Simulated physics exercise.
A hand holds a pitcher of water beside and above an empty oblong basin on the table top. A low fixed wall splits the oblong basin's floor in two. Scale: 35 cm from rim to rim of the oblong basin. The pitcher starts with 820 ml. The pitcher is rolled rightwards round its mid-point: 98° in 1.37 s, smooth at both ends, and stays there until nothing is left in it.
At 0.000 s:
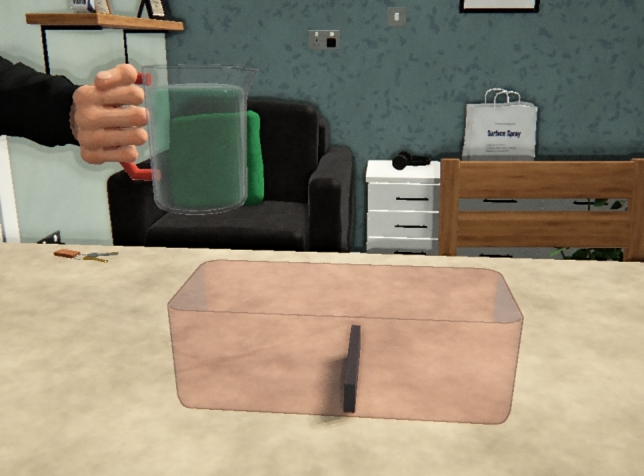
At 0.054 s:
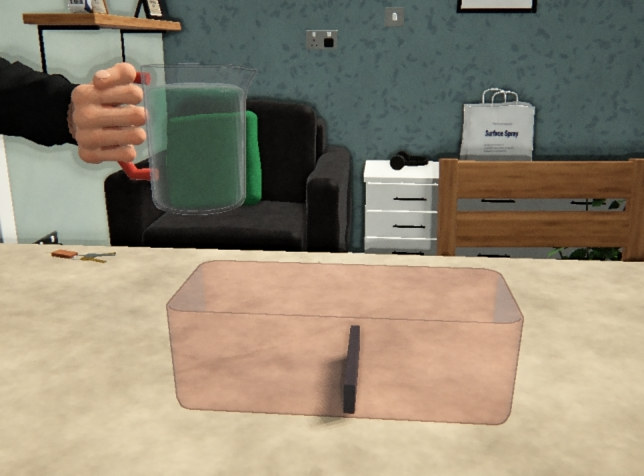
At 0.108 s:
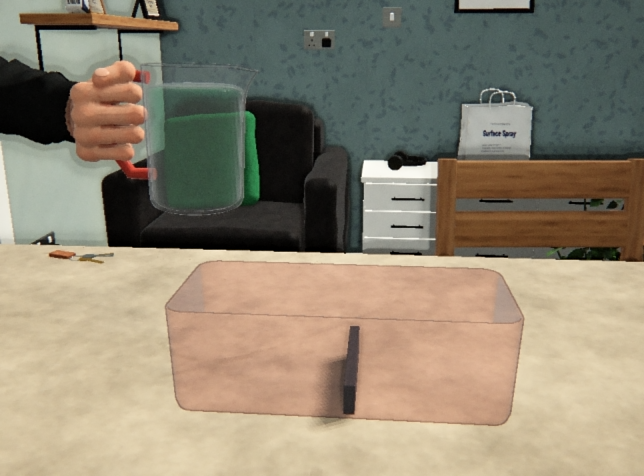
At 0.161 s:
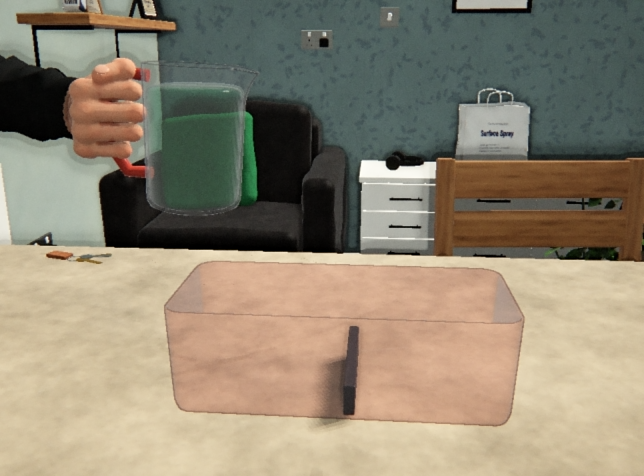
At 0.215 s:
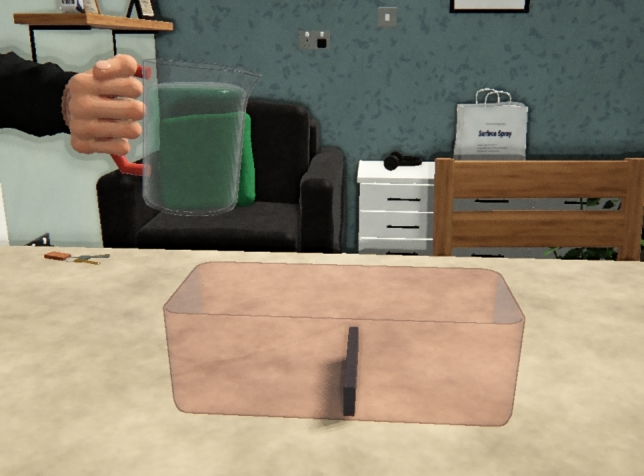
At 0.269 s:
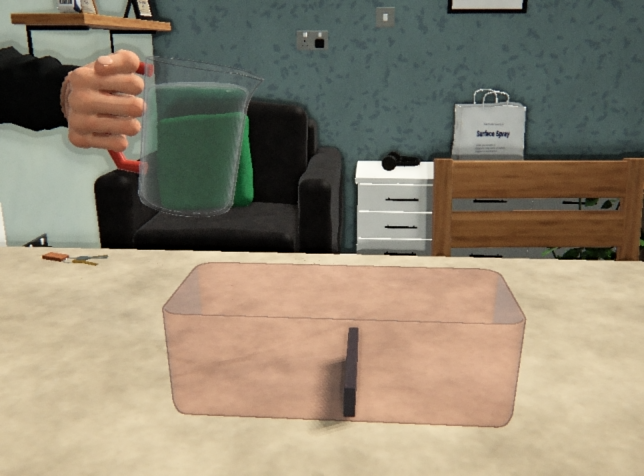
In the video, a hand holds a clear pitcher of water by its red handle above and to the left of an empty oblong basin on a table, then tilts it slightly to the right.
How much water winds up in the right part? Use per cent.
The far part has some 57 per cent.
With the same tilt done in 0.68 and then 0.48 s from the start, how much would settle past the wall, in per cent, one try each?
In turn about 55 and 55 per cent.
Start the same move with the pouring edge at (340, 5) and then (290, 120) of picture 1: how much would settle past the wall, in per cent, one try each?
First 85, then 80 per cent.
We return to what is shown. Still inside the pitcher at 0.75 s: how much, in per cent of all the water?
Some 90 per cent.
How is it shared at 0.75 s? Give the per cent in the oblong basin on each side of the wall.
Near 1 on the left, 0 on the right.
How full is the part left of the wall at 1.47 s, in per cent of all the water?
Near 24 in a hundred.
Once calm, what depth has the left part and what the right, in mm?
Some 12 mm on the left and 20 mm on the right.
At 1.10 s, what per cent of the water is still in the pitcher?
Near 50 in a hundred.
By 0.75 s the tilt is 56° and 90 per cent is still to pour, 1 is left of the wall and 0 right of it.
By 1.10 s the tilt is 89° and 49 per cent is still to pour, 6 is left of the wall and 25 right of it.
By 1.47 s the tilt is 98° and 10 per cent is still to pour, 25 is left of the wall and 58 right of it.
By 1.87 s the tilt is 98° and 1 per cent is still to pour, 40 is left of the wall and 57 right of it.
At rest 42 per cent lies left of the wall, 57 right of it and 1 outside.
